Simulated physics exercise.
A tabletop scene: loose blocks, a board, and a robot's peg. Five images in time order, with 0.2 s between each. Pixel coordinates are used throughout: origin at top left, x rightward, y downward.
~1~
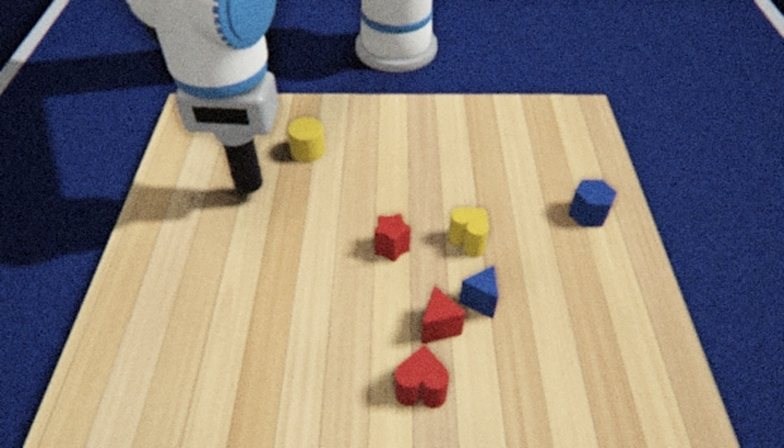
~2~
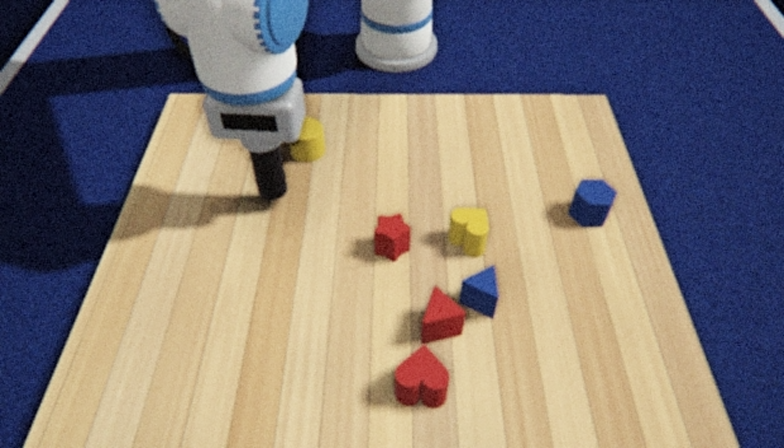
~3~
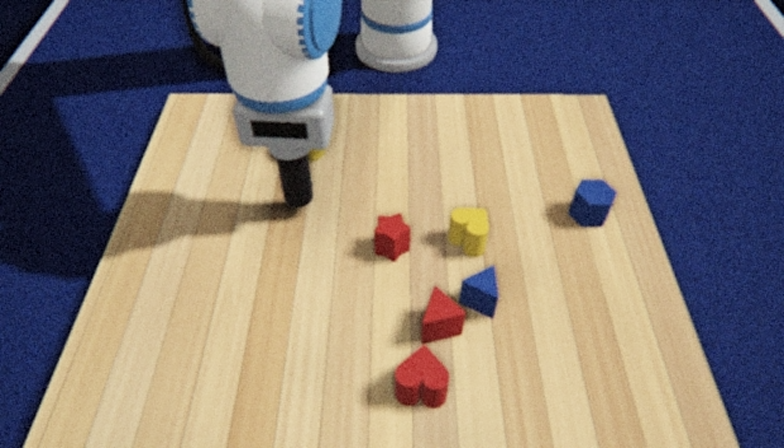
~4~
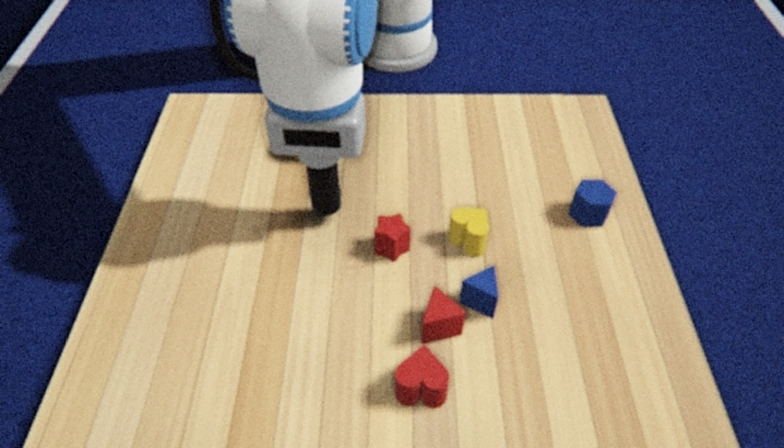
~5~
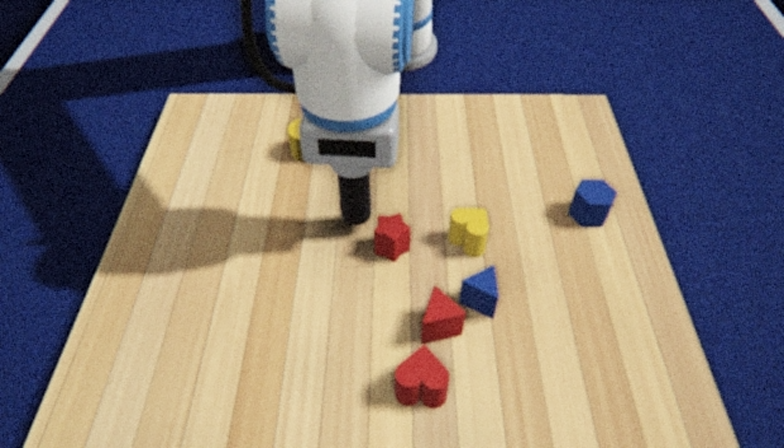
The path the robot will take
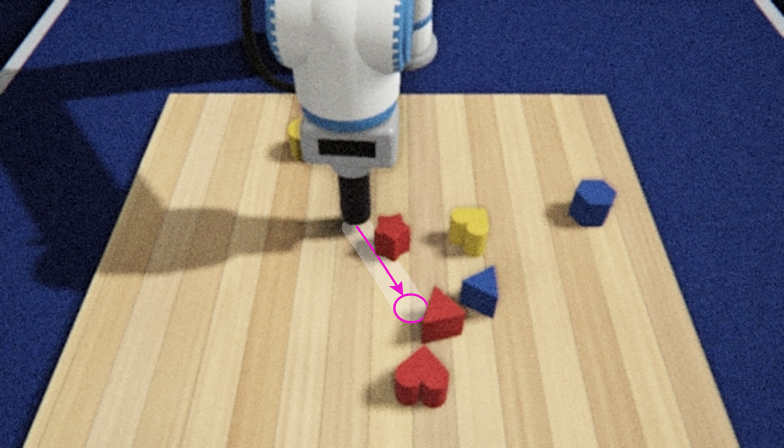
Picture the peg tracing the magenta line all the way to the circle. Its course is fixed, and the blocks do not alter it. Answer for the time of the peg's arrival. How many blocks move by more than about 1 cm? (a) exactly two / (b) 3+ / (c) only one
c
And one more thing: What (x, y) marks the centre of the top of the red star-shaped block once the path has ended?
The spot you're after is about (413, 235) in the image.
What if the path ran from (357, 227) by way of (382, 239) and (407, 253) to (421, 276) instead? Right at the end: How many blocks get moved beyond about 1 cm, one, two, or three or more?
It will shift just one block.
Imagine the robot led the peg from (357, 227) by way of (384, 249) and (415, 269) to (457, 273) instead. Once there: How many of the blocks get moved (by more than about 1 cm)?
The count will be 1.
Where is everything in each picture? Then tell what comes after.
In the first picture, peg's lower end at (249, 185); red star-shaped block at (392, 225); red triangular block at (441, 306).
In the second picture, peg at (273, 191); blocks still.
In the third picture, peg at (299, 198); blocks still.
In the fourth picture, peg at (327, 206); blocks still.
In the fifth picture, peg at (356, 215); red star-shaped block at (392, 225); red triangular block at (441, 306).
Drawn move, straight from (357, 227) to (411, 308).
On the path given first. One third of the way, peg at (374, 241); red star-shaped block at (404, 230).
Two thirds of the way, peg at (393, 268); red star-shaped block at (413, 235), turned 45° anticlockwise.
At the end, peg at (411, 297); red star-shaped block at (413, 235), turned 45° anticlockwise; red triangular block still.
